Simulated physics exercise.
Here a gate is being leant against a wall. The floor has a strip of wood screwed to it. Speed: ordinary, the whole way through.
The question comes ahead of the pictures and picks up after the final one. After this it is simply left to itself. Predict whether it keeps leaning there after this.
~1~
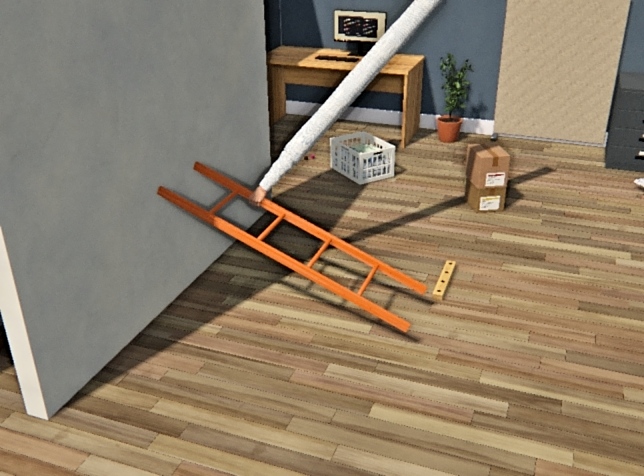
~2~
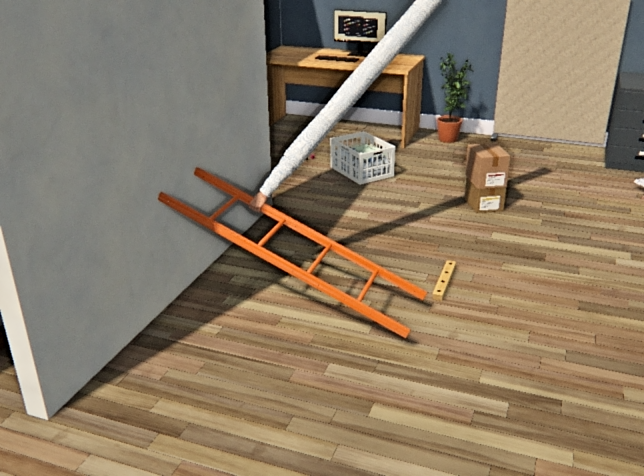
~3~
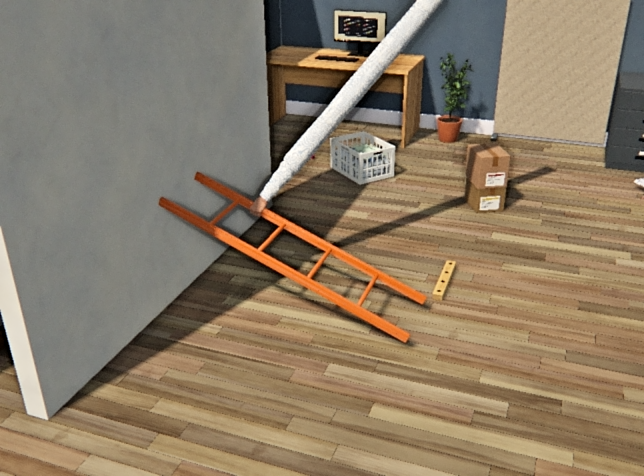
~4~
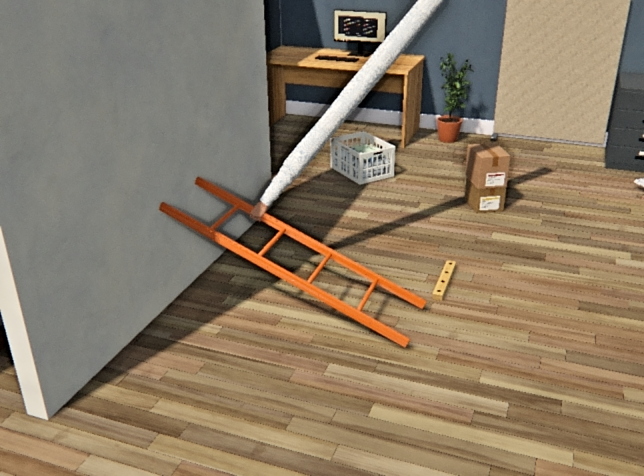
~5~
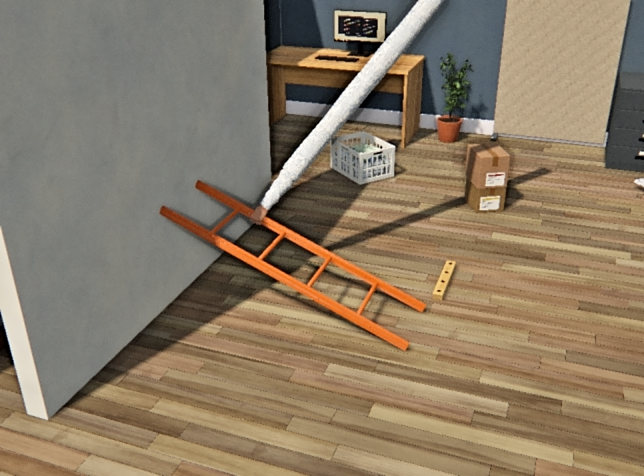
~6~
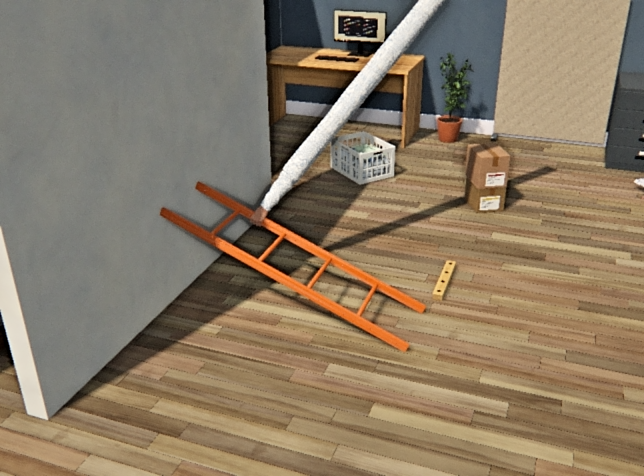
I expect it will skid away at the bottom.
Then, 0.30 s on from there, orange gate turned 9° from its first pose near (301, 280).
In the end, the orange gate slides out and falls, near (306, 306).
